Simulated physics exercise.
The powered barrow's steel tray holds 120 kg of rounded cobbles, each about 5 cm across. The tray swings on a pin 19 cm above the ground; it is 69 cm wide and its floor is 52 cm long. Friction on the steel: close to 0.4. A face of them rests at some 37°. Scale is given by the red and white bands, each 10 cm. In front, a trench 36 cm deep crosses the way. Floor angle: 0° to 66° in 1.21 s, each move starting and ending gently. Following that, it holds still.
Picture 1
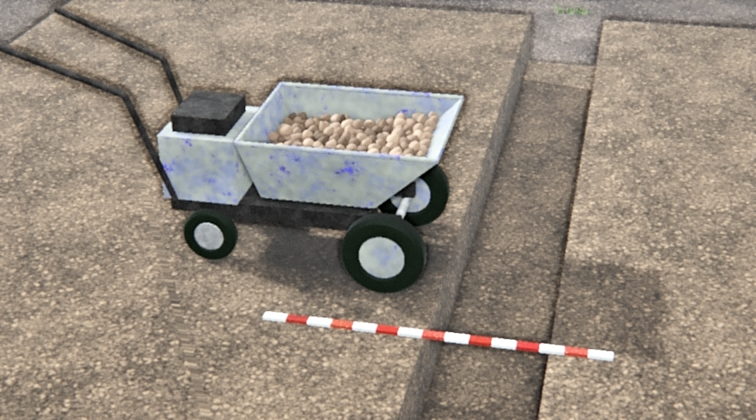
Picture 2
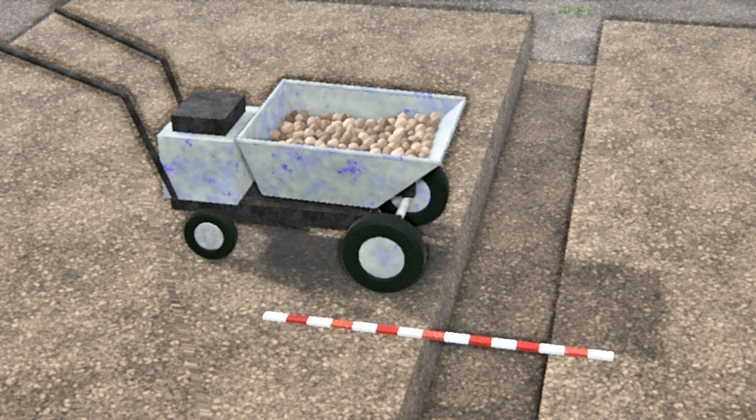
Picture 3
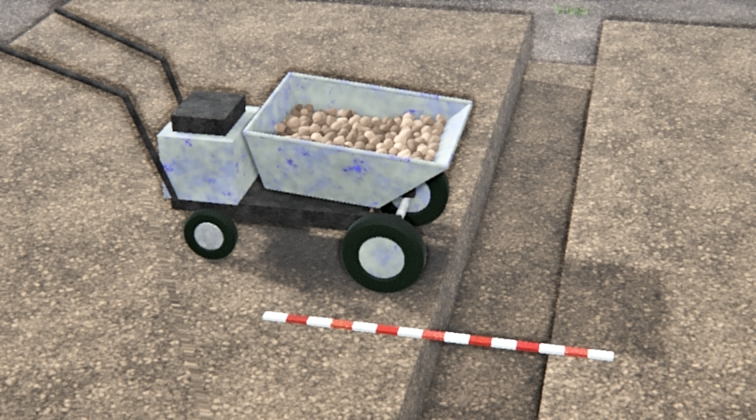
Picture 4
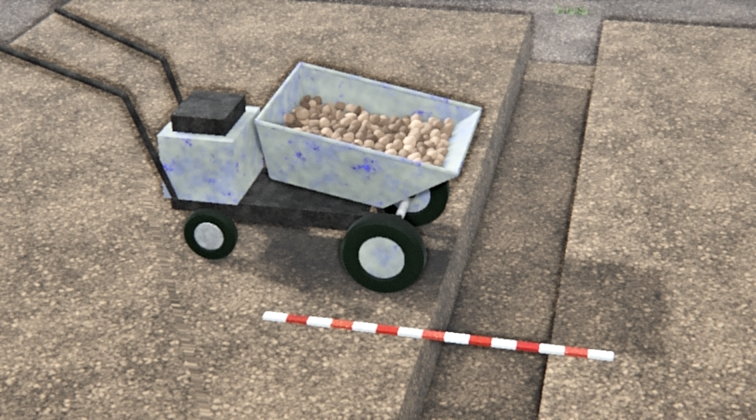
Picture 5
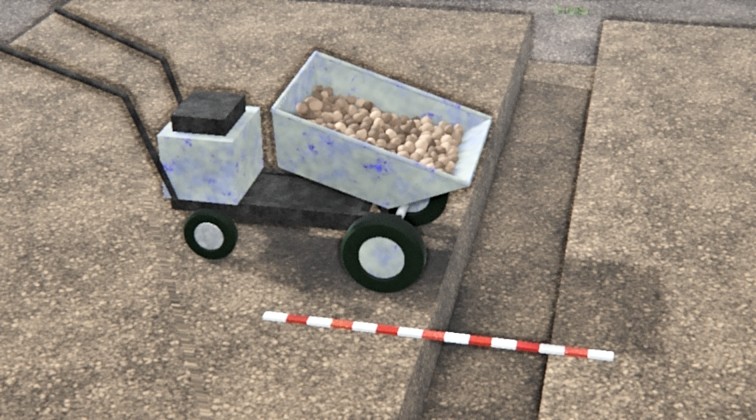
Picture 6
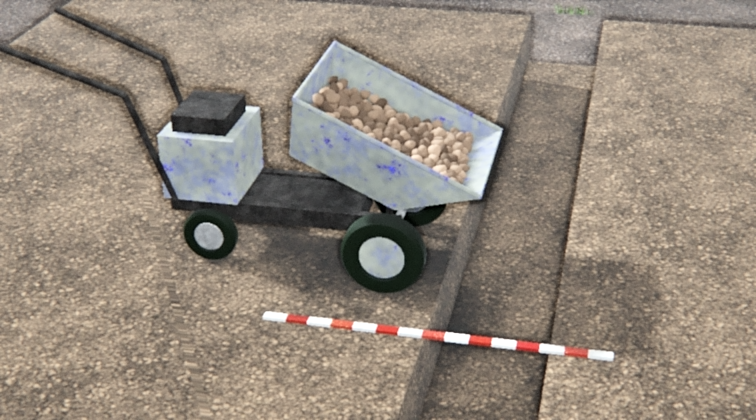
In the video, a small four-wheeled barrow with a pale, blue-blotched tray of rounded stones stands beside a trench, behind a red and white banded pole, as the tray's left end steadily rises, tilting it toward the right.
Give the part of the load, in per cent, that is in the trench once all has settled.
Close to 69 in a hundred.
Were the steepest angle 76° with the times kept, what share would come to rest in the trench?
Roughly 80% would end there.
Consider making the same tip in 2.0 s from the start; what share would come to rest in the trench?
In that case some 75 per cent.
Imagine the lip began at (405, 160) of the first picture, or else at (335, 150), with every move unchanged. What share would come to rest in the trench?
From the first spot near 100, from the second near 95 per cent.
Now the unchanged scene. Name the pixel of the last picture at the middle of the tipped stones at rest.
Around (542, 319).
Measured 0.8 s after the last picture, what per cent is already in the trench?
Approx. 25 % of the load.
Then, 0.4 s after the last picture the floor is at 56°, 100 % in the tray; the foremost stones are at (502, 218).
Then, 0.8 s after the last picture the floor is at 66°, 67 % in the tray, 26 % in the trench, 7 % past the trench; the foremost stones are at (587, 257).
Then, 1.1 s after the last picture the floor is at 66°, 22 % in the tray, 49 % in the trench, 29 % past the trench; the foremost stones are at (679, 282).
Then, 3.1 s after the last picture the floor is at 66°, 0 % in the tray, 69 % in the trench, 31 % past the trench; the foremost stones are at (735, 308).
